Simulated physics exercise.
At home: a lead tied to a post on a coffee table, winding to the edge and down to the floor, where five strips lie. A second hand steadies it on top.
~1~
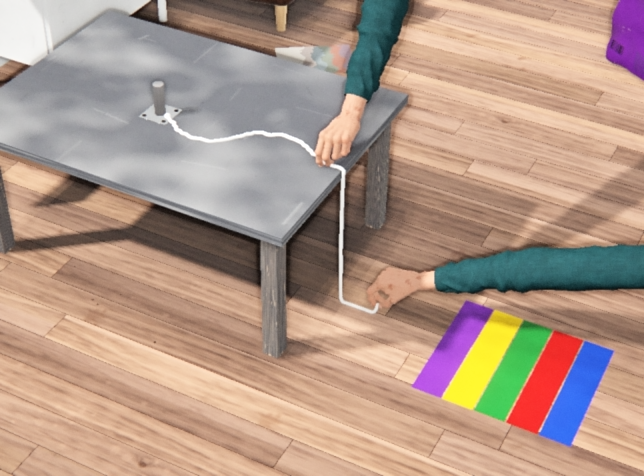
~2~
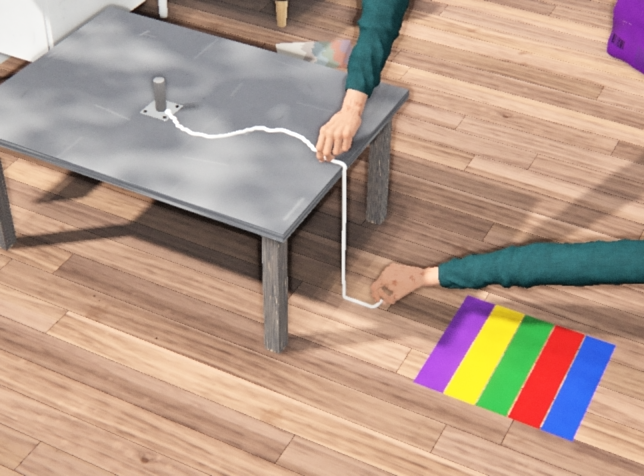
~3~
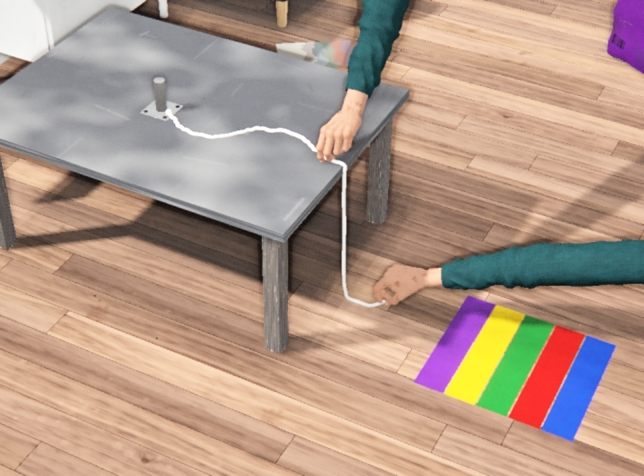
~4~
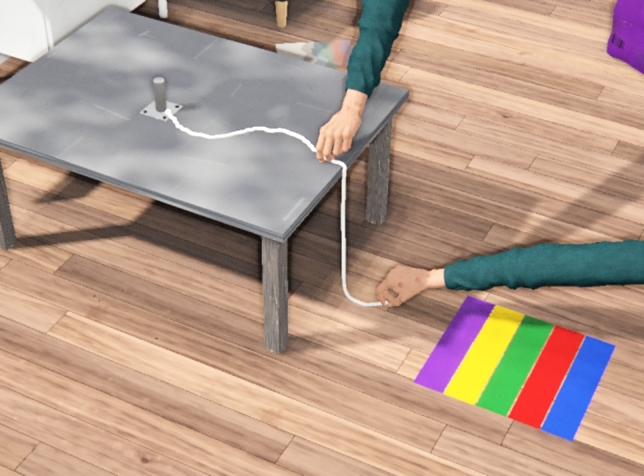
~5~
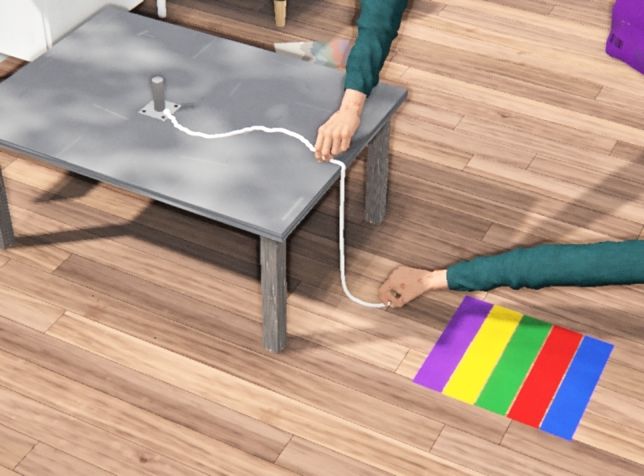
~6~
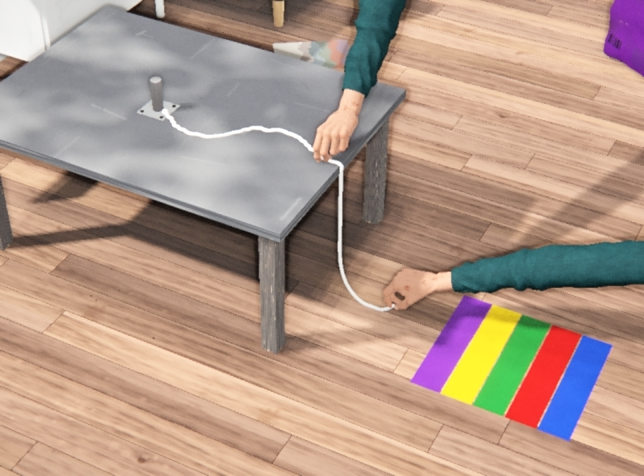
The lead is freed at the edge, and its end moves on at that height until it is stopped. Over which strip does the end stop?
It halts on the green strip.
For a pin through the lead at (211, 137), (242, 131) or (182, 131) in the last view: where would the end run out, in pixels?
Try by try, around (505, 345), (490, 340) and (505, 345).
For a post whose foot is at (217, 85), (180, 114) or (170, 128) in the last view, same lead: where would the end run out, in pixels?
Try by try, around (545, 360), (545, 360) and (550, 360).
A little later, end near (458, 328); over purple.
Next, end near (495, 341); over yellow.
When it is tight, end near (517, 349); over green. Over green.
